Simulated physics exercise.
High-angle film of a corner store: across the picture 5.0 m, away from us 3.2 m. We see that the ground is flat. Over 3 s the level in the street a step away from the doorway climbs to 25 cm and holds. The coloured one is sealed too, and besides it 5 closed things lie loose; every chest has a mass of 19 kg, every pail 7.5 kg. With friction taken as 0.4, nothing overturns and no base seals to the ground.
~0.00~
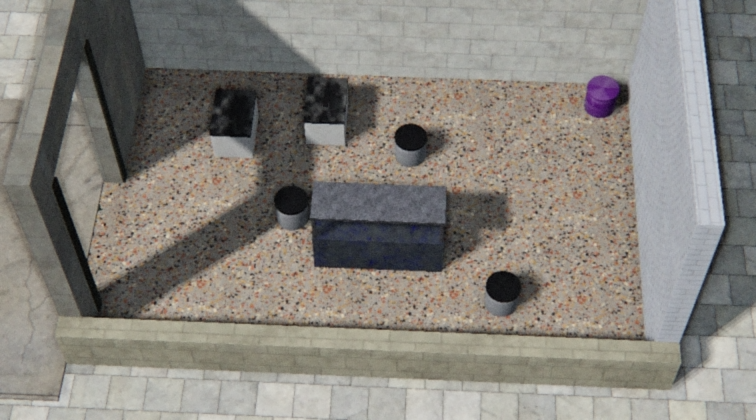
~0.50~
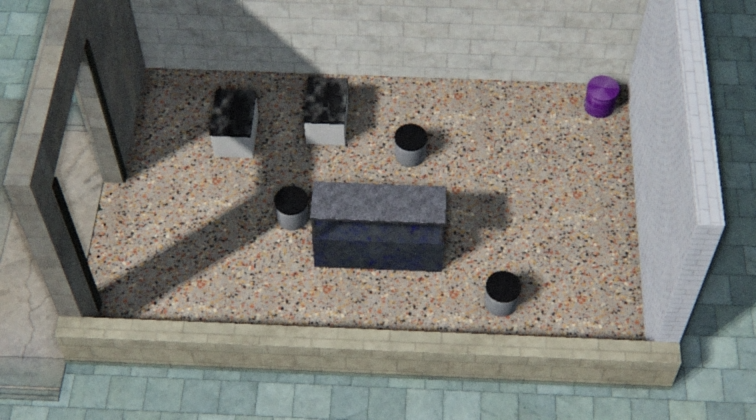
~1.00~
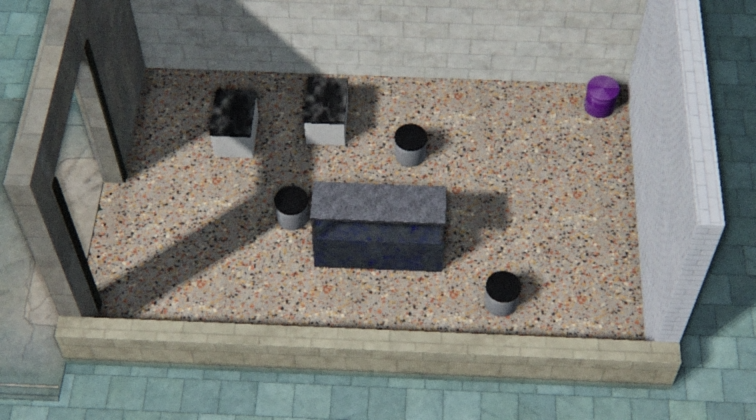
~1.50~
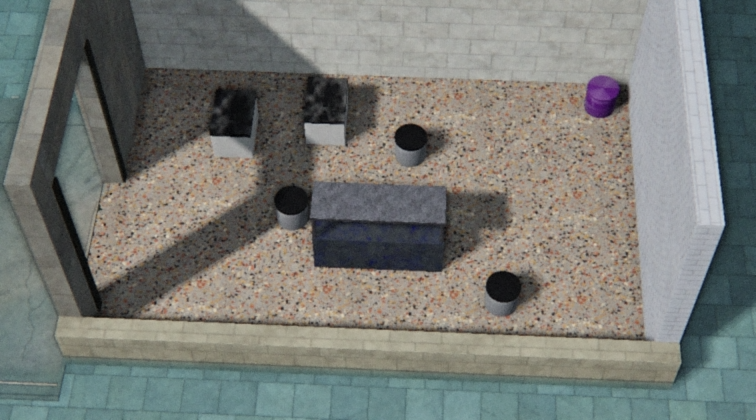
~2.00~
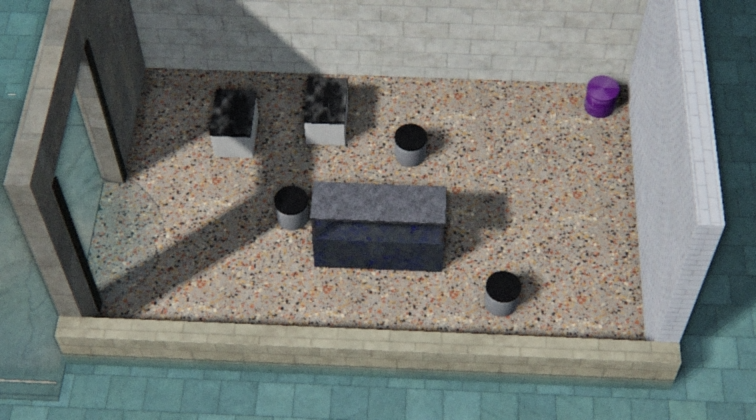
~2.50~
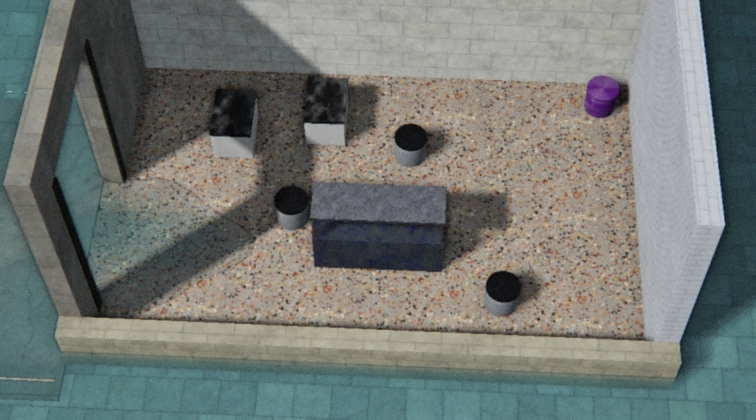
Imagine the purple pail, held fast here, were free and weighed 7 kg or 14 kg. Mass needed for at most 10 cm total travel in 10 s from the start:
Neither wins.
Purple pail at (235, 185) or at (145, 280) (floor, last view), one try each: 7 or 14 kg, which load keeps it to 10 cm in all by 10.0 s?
For the first start neither one suffices; for the second neither one suffices.
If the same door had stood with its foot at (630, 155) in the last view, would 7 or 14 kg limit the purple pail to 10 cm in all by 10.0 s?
That way, neither mass suffices.
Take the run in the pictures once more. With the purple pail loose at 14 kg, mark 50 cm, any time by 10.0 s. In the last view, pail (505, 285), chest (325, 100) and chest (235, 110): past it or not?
The three come out further, not as far, not as far, in that order.
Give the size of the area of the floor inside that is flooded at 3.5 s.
Near 5.0 m2 in all.
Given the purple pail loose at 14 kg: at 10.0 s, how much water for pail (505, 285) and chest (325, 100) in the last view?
Close to 15 and 9 centimetres.
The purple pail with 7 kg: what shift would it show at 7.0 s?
I'd put it at about 20 cm.
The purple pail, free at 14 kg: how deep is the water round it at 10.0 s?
About 16 cm.
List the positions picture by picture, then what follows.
In the first picture, the purple pail at (603, 88), on the bottom; 0.0 m2 under water; 0 of 6 have shifted.
In the second picture, the purple pail at (603, 88) rests on the ground; water covers 0.0 m2; 0 of 6 have shifted.
In the third picture, the purple pail at (603, 88) rests on the ground; 0.0 m2 under water; 0 of 6 have shifted.
In the fourth picture, the purple pail at (603, 88) rests on the ground; water covers 0.0 m2; 0 of 6 have shifted.
In the fifth picture, the purple pail at (603, 88), on the bottom; 0.5 m2 under water; 0 of 6 have shifted.
In the sixth picture, the purple pail at (603, 88), on the bottom; 1.3 m2 under water; 0 of 6 have shifted.
After 3.5 s the purple pail would be 0 cm from its start with 7 kg and 0 cm from its start with 14 kg; 0 cm of water round it then.
After 4.5 s the purple pail would be 0 cm from its start with 7 kg and 0 cm from its start with 14 kg; 0 cm of water round it then.
After 7.0 s the purple pail would be 20 cm from its start with 7 kg and 2 cm from its start with 14 kg; 14 cm of water round it then.
After 10.0 s the purple pail would be 119 cm from its start with 7 kg and 98 cm from its start with 14 kg; 16 cm of water round it then.
